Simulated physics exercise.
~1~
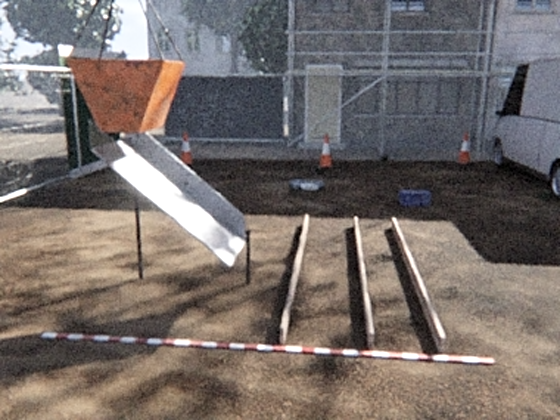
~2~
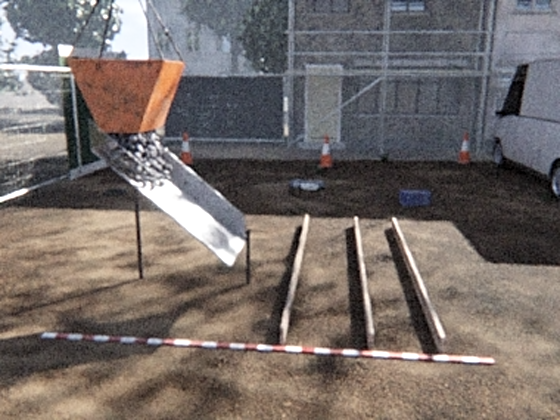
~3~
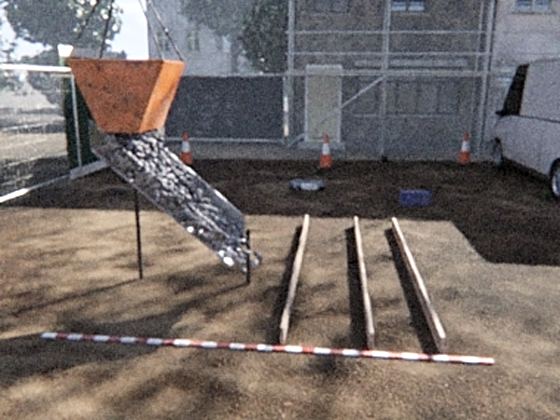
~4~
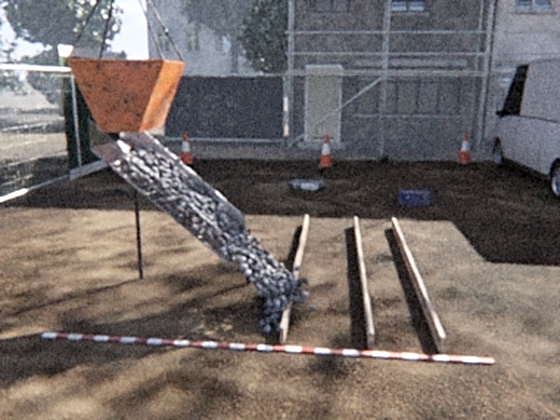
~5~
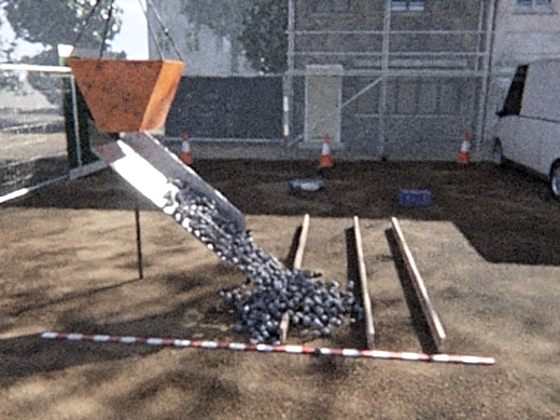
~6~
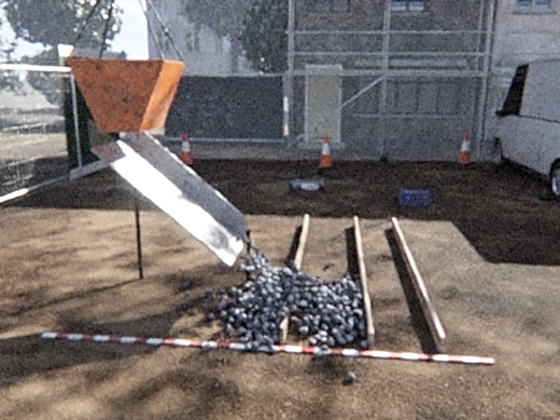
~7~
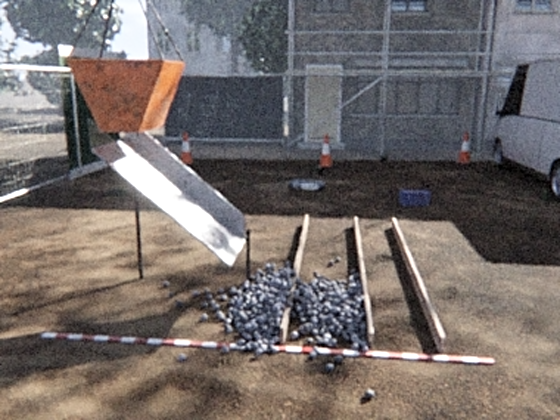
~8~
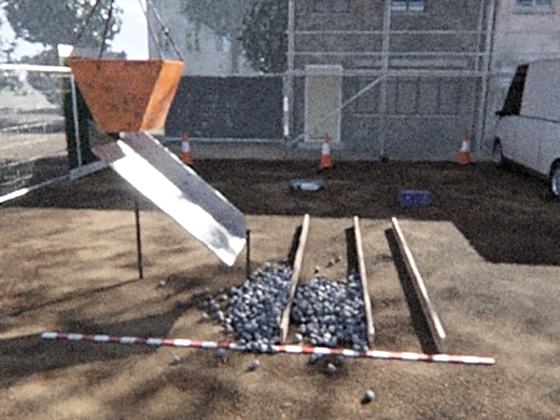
An orange skip drops grey stones down a steel chute into a heap around the left board.
